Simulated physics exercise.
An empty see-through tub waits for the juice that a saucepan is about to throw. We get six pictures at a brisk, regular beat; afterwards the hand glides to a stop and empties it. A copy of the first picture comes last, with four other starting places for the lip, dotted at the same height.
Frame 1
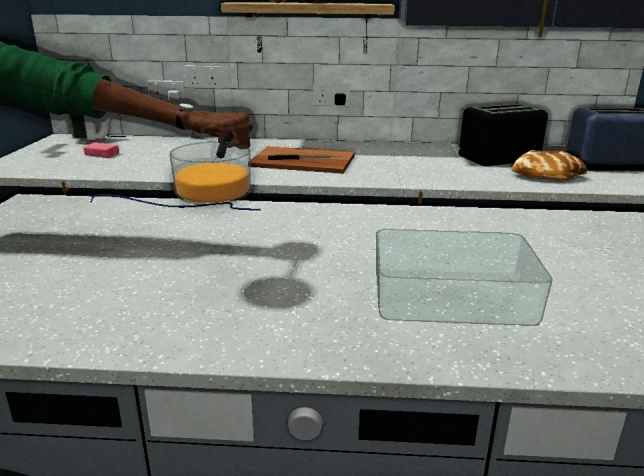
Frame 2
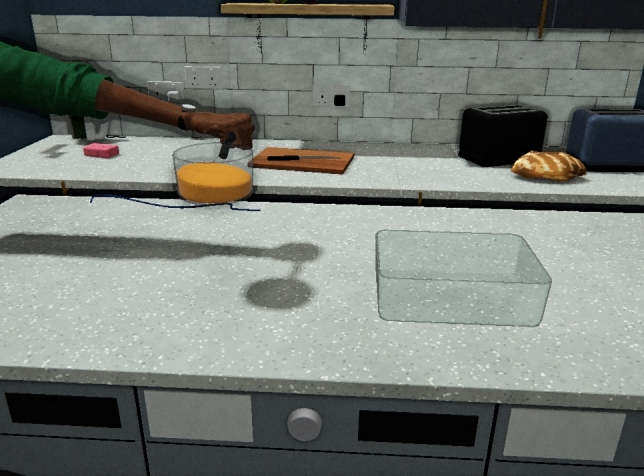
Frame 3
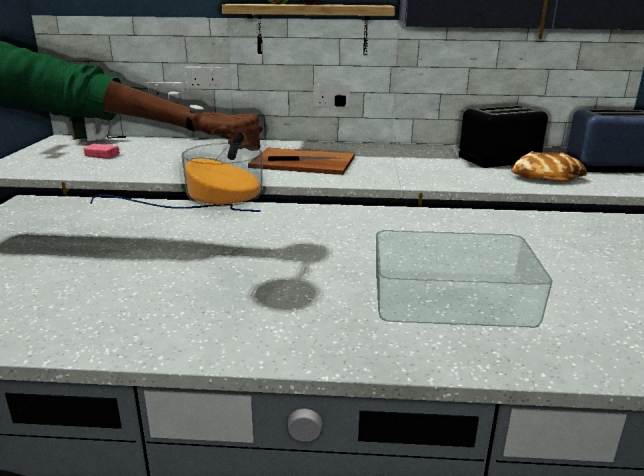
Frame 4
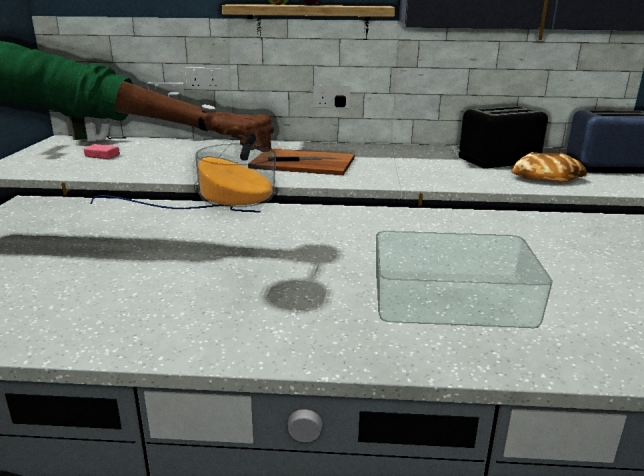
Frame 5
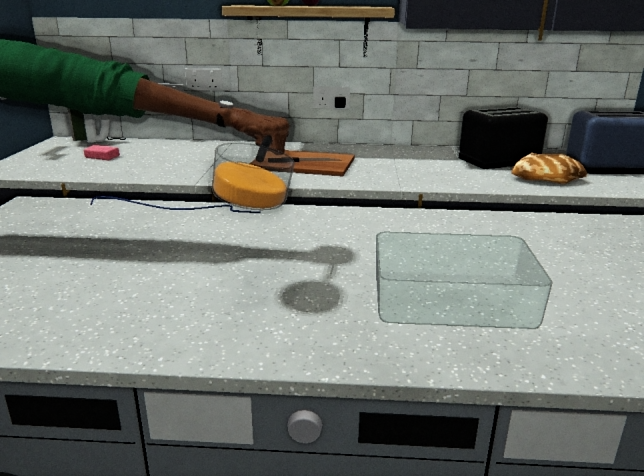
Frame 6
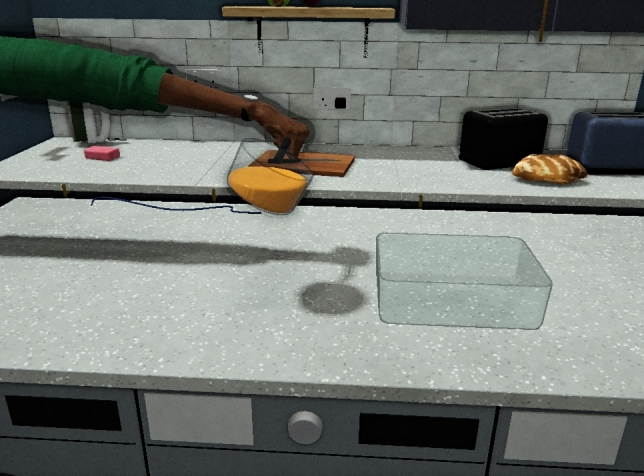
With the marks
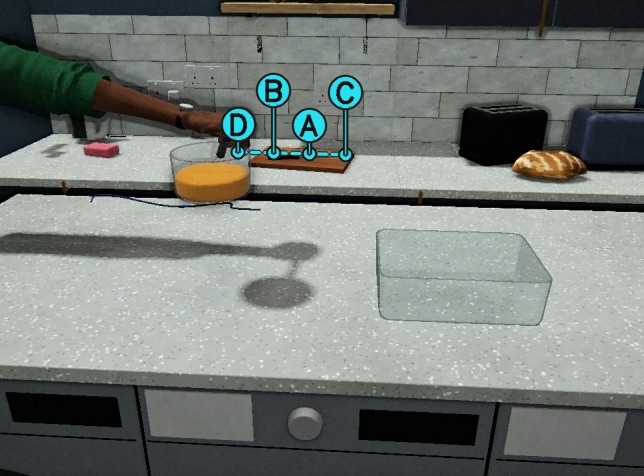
An arm in a green sleeve grips a clear round container of orange liquid above a pale speckled kitchen counter, seen from the front and slightly above by a still camera. An empty see-through tub sits at right, with a pink sponge, wooden board, bread and dark toasters behind. The hand carries the container rightward, slowly at first, then tilts it right as the liquid slants inside and shadows slide along.
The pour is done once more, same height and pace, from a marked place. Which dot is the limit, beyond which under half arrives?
It is B.
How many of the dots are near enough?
Three.
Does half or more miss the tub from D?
Yes, it does.
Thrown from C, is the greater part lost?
No.
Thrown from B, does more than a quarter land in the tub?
Yes.
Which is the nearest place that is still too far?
The answer is D.
On the marked copy, A at (309, 153); B at (273, 152); C at (345, 154); D at (238, 152).
If A is chosen, about 87 % lands in the tub, 2 % falls short and 11 % goes beside or beyond.
If B is chosen, about 67 % lands in the tub, 25 % falls short and 8 % goes beside or beyond.
If C is chosen, about 82 % lands in the tub, 2 % falls short and 16 % goes beside or beyond.
If D is chosen, about 23 % lands in the tub, 74 % falls short and 3 % goes beside or beyond.
